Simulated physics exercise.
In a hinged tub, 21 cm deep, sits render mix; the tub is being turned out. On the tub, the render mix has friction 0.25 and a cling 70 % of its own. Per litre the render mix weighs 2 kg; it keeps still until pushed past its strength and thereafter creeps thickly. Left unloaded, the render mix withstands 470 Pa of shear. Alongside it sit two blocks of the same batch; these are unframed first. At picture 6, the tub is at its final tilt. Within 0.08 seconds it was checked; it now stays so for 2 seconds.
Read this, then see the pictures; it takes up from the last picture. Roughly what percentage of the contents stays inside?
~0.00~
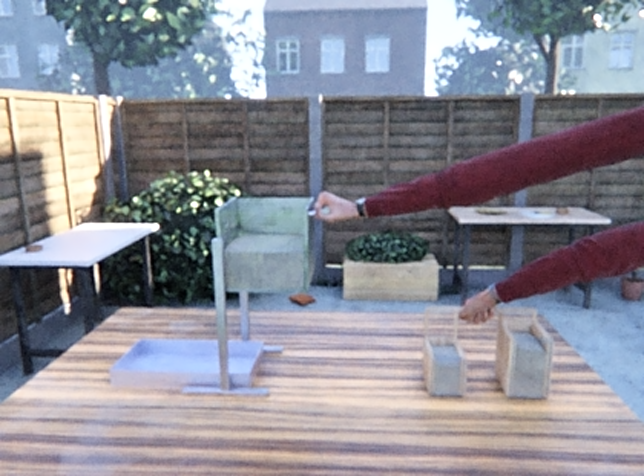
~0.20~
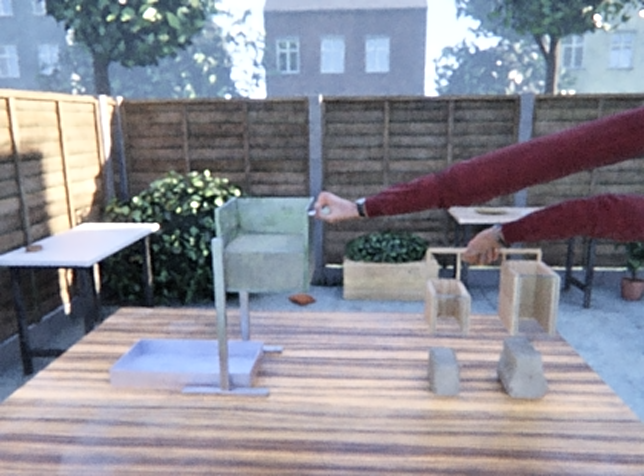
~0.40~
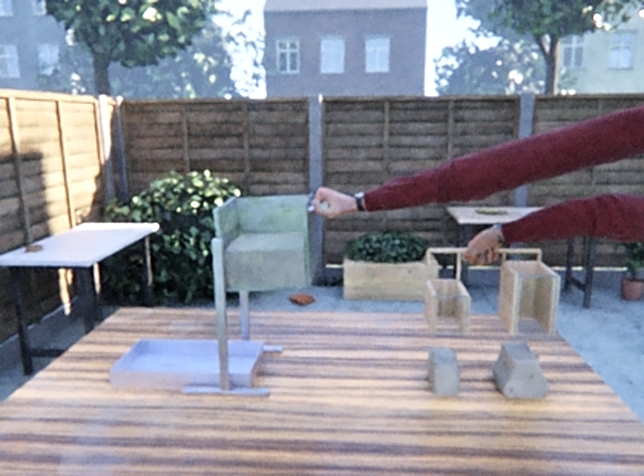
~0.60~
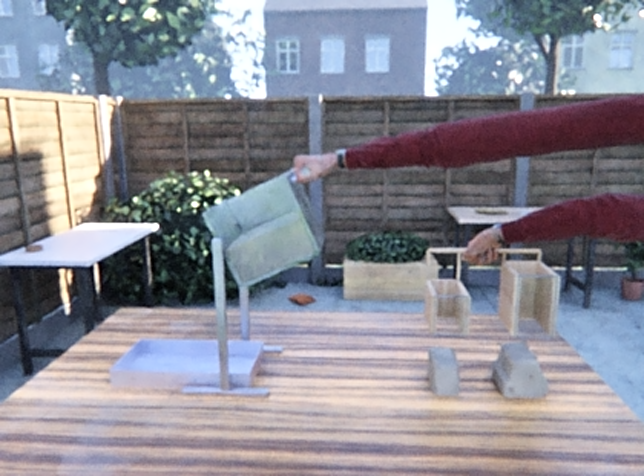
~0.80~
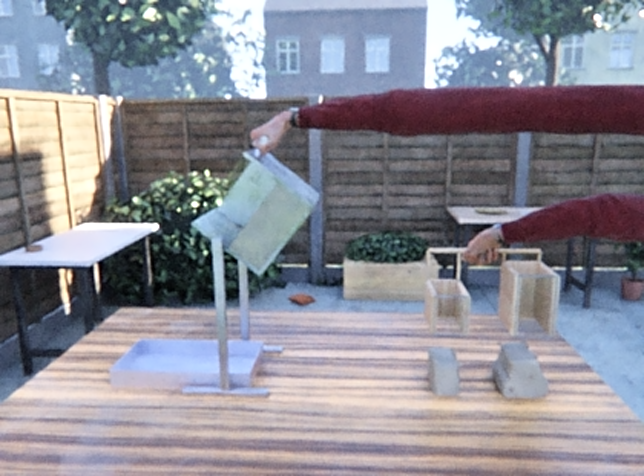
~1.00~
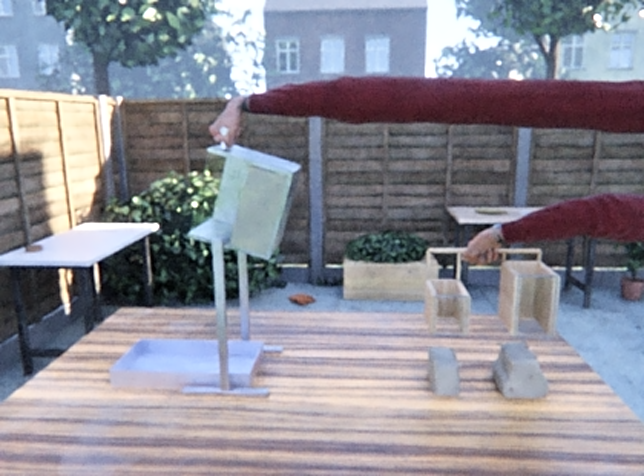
Roughly 100 %.
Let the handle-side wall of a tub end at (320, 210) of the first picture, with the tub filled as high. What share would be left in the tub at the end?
That would leave about 100 % in the tub.
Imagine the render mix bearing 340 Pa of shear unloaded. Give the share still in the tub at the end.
In that case some 100 per cent.
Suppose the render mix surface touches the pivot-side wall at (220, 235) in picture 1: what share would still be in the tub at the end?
About 100 per cent.
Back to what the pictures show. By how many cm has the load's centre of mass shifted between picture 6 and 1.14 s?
Close to 2 centimetres.
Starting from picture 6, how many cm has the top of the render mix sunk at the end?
5 cm.
After 1.14 s, the tub is at 73 degrees and holds 100 %.
After 1.31 s, the tub is at 73 degrees and holds 100 %.
After 1.48 s, the tub is at 73 degrees and holds 100 %.
After 1.65 s, the tub is at 73 degrees and holds 100 %.
After 3.00 s, the tub is at 73 degrees and holds 100 %.
